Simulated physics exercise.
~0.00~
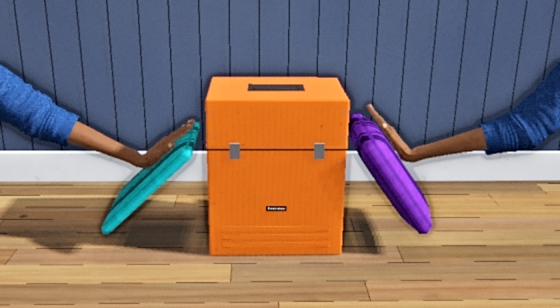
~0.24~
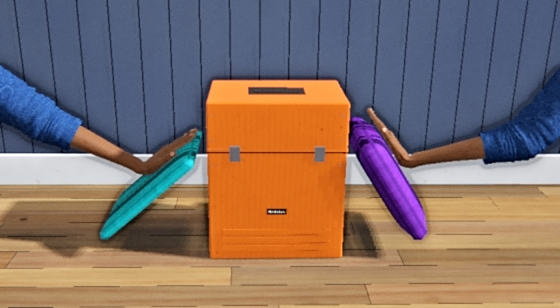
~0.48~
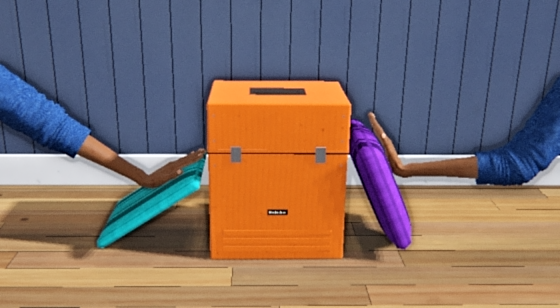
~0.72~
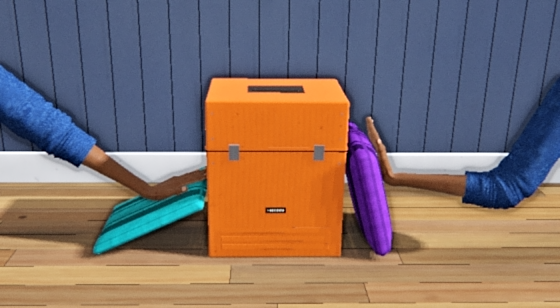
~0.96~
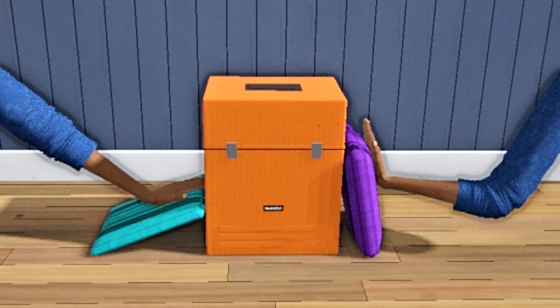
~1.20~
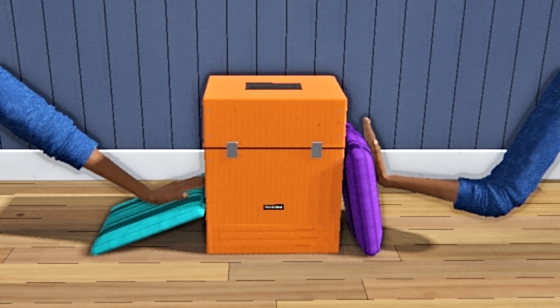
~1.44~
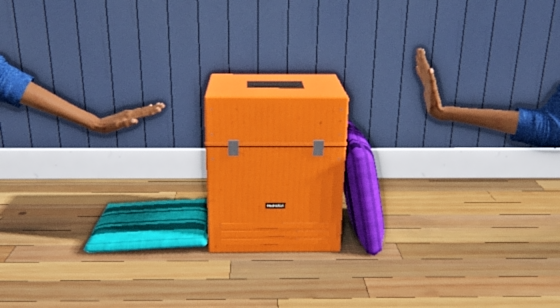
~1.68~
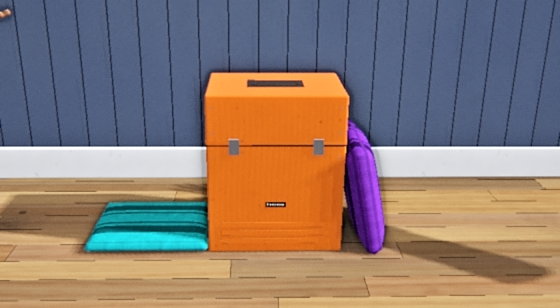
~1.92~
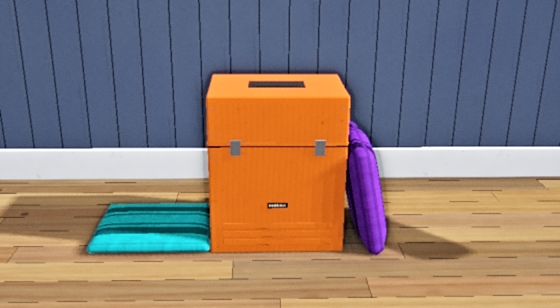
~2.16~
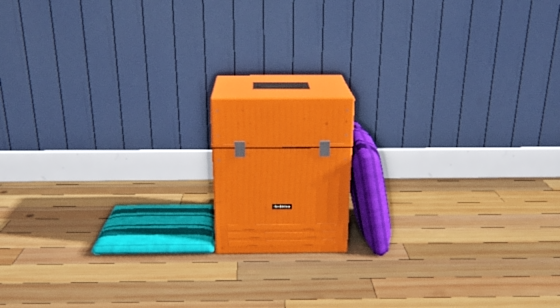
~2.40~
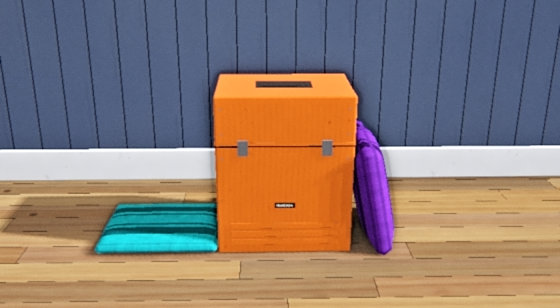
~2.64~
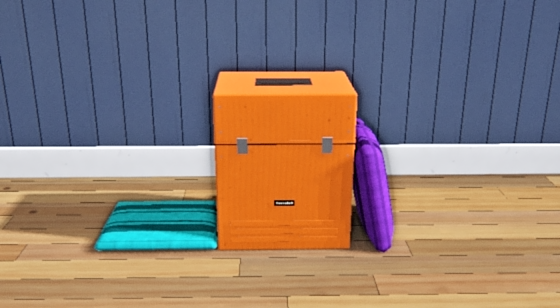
A turquoise seat pad and a purple cushion are held by two blue-sleeved arms at the left and right sides of an orange chest, seen from the front on a wooden floor before a blue-grey panelled wall. The hands lower both against the chest, the pad sinking into a shallow slant and the cushion standing steeply. Both hands then let go and draw away out of view. The turquoise pad drops flat on the floor beside the chest, while the purple cushion stays leaning on the right side. Both remain so as the view sways slightly.
